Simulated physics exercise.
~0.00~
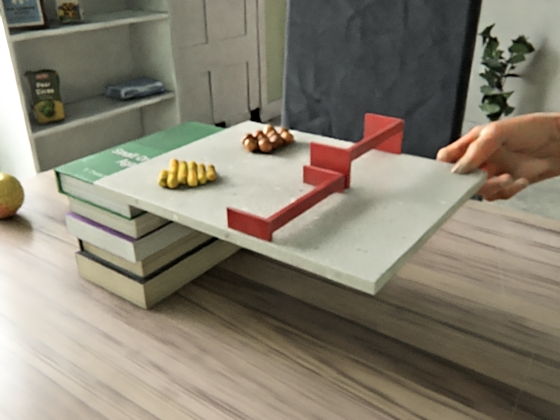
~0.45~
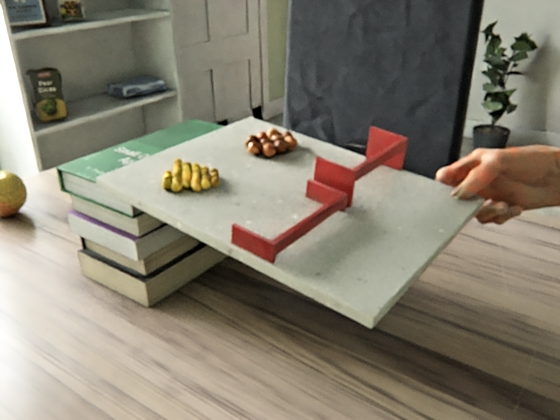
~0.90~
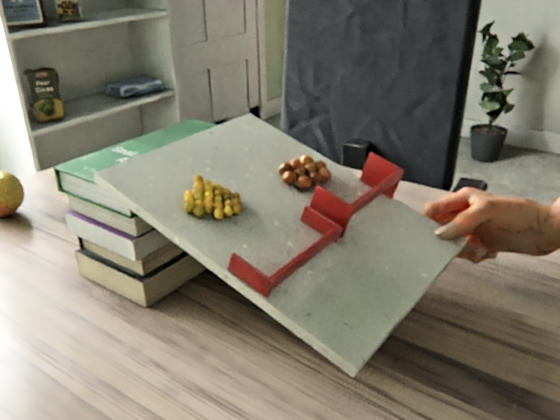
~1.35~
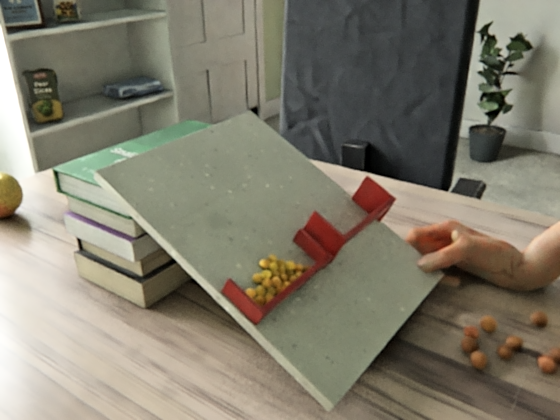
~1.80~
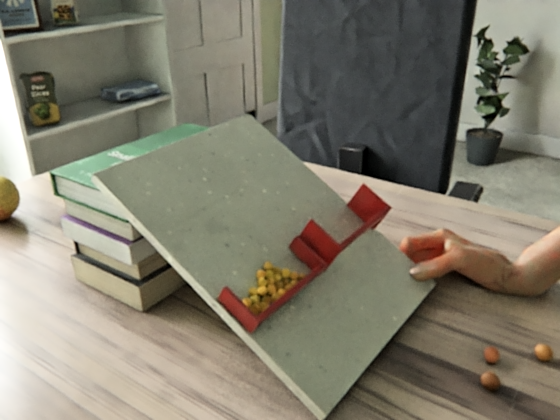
A hand at the right lowers the free end of a pale grey board, whose other end rests on a stack of books on a striped wooden table, seen from slightly above in a room with shelves and a plant. Two red bars cross the board, with a yellow cluster and a reddish-brown cluster of small pieces above them. As the slope steepens, both clusters slide down toward the bars. The brown pieces pass their bar and scatter onto the table at right. The yellow ones stop in a heap against the nearer bar, and stay there as the board rests steeply tilted.
